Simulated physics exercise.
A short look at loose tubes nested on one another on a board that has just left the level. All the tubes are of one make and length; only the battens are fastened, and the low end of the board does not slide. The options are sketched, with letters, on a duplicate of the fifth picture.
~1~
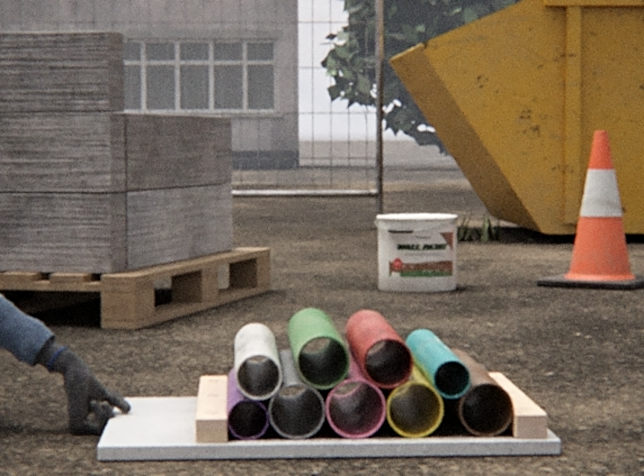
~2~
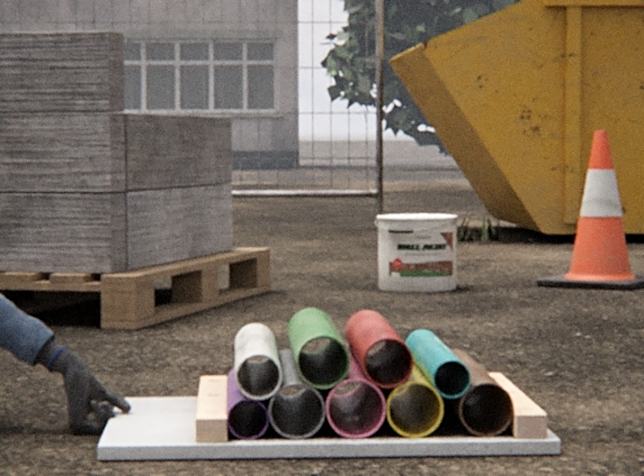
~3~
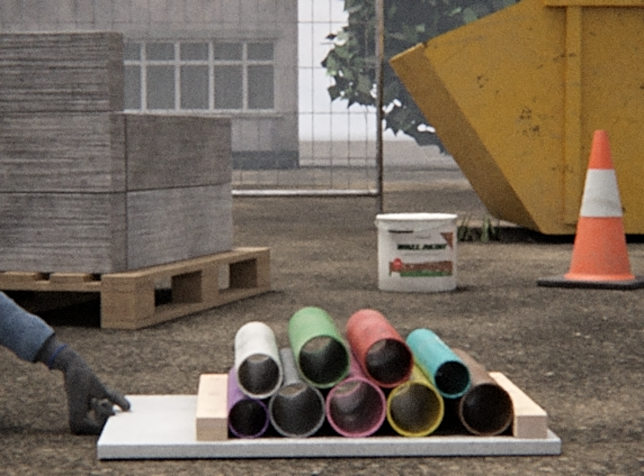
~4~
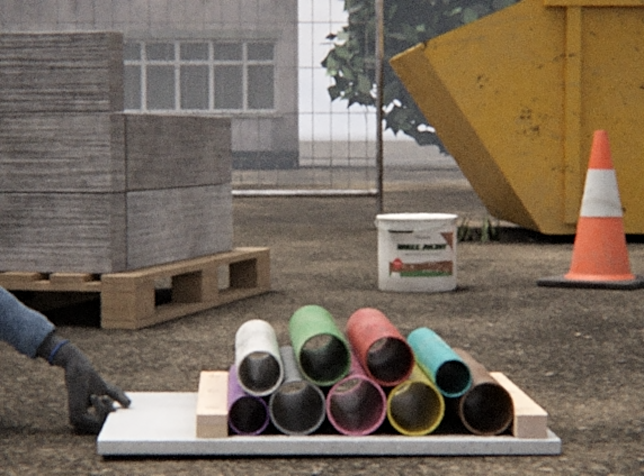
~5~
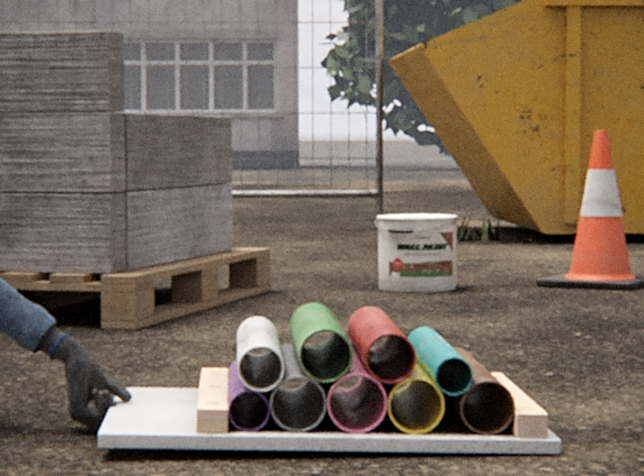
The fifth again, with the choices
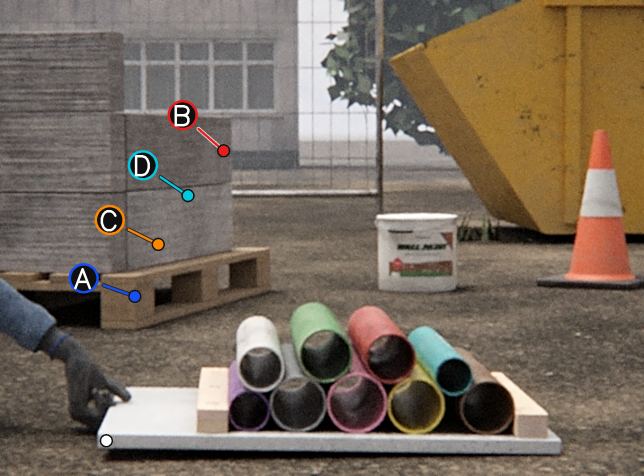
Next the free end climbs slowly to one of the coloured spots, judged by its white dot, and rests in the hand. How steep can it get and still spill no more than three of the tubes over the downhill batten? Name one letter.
Raise it to B.
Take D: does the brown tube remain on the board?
The brown tube: Yes.
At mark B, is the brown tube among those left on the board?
Yes.
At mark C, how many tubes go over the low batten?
It comes to none.
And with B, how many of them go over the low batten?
With B, three.
On the copy, A at (135, 297); B at (224, 151); C at (158, 244); D at (188, 195); the white dot at (106, 441).
On B. First, board at 21°.
Then, board at 41°.
Finally, board at 41°, three over the low batten (turquoise, red, green).
By contrast, A none over the low batten; C none over the low batten; D three over the low batten (turquoise, red, green).
